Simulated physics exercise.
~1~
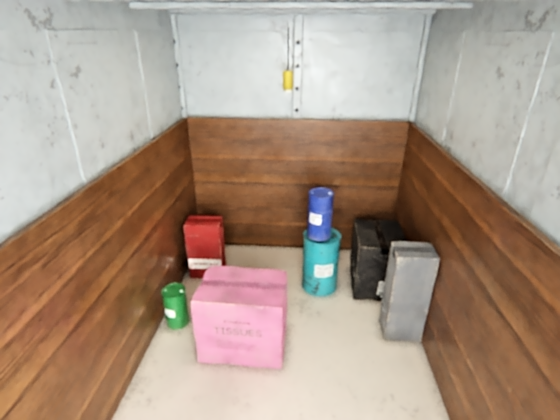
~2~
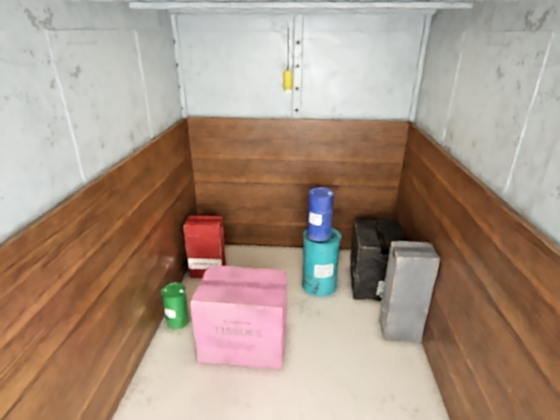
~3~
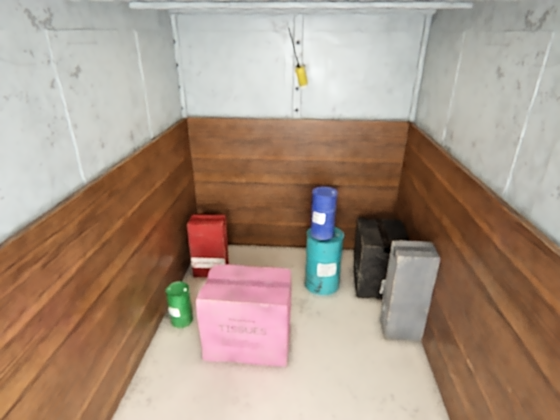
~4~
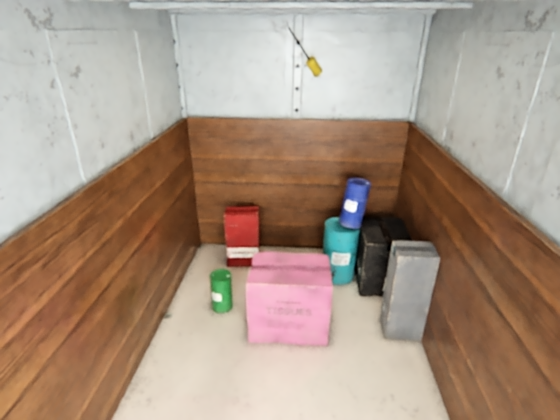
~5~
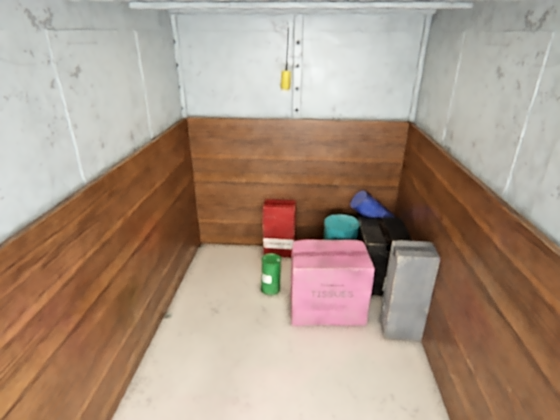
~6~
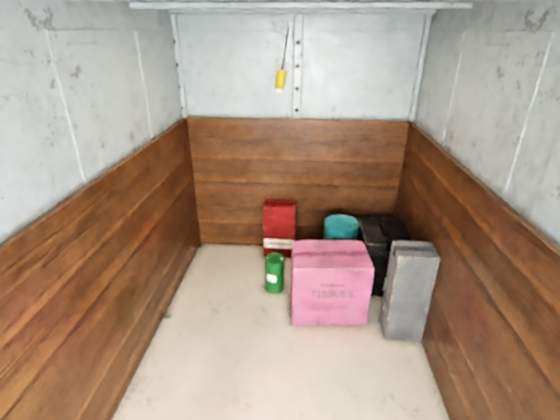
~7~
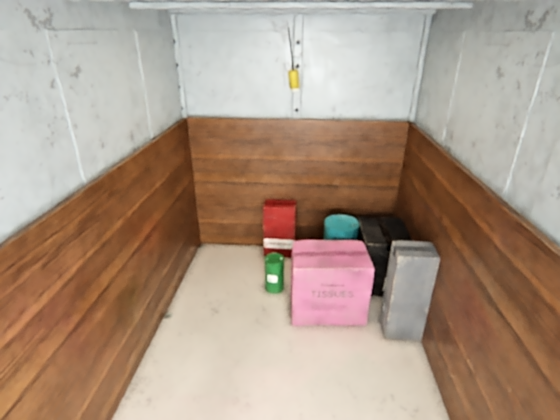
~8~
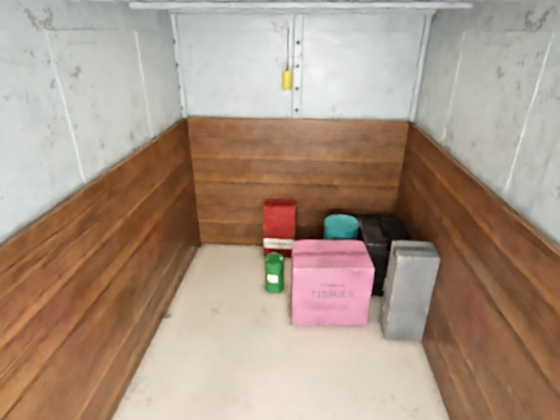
A big pink box slid to the right across a van's load bay along with a green canister, a red box and a turquoise drum, while the blue canister tipped off the drum and dropped out of sight, and the black and grey boxes stayed put.
